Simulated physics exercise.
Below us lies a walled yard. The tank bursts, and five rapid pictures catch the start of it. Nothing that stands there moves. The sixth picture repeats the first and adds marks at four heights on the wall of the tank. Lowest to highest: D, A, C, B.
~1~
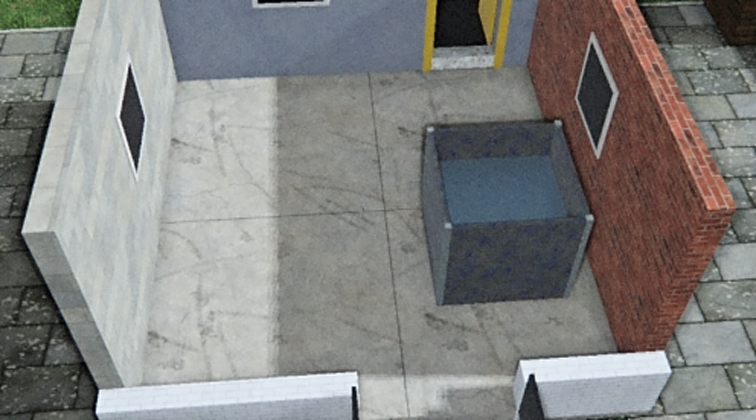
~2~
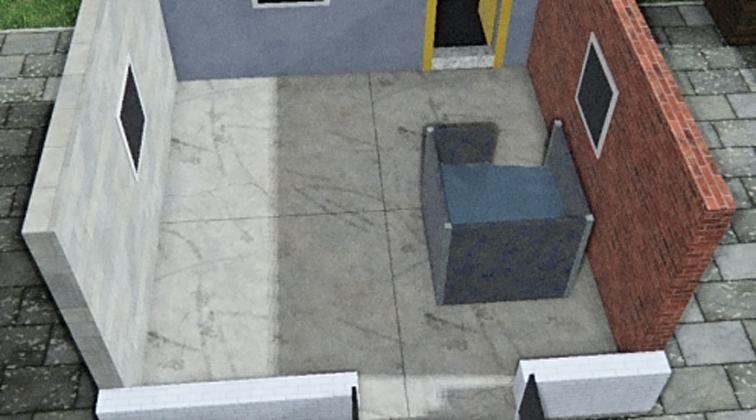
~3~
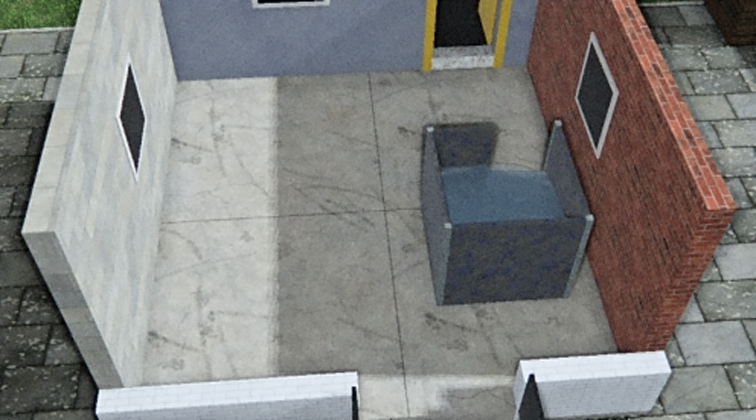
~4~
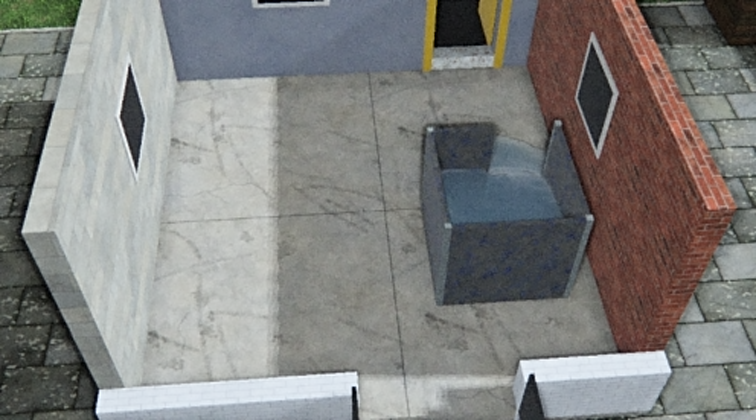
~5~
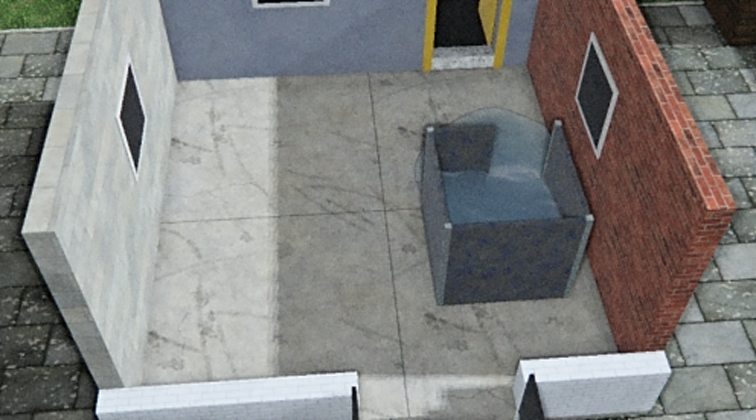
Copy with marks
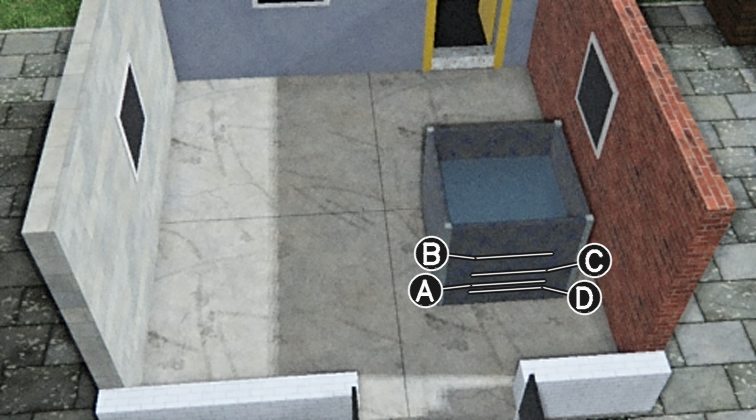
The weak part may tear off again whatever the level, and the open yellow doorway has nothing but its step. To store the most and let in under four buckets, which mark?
That is level C.
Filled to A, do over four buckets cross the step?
No.
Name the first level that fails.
That is level B.
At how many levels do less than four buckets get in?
Three of the four.
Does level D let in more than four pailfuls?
No, not at all.
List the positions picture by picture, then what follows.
Water in the tank at rest, its middle at (501, 199); foot of the yellow doorway at (462, 68); open gate at (439, 364), in the first picture.
Water covers 1 % of the ground, its front hidden from here, in the second picture.
Water covers 3 % of the ground, its front hidden from here, in the third picture.
Water covers 6 % of the ground, its front hidden from here, in the fourth picture.
Water covers 11 % of the ground, its front hidden from here, in the fifth picture.
On the marked copy, A at (507, 283); B at (513, 255); C at (509, 272); D at (506, 289); from the bottom up D, A, C, B.
If A is chosen, nothing gets over.
If B is chosen, about 12 bucketfuls get in.
If C is chosen, a bucket or two gets in.
If D is chosen, nothing gets over.
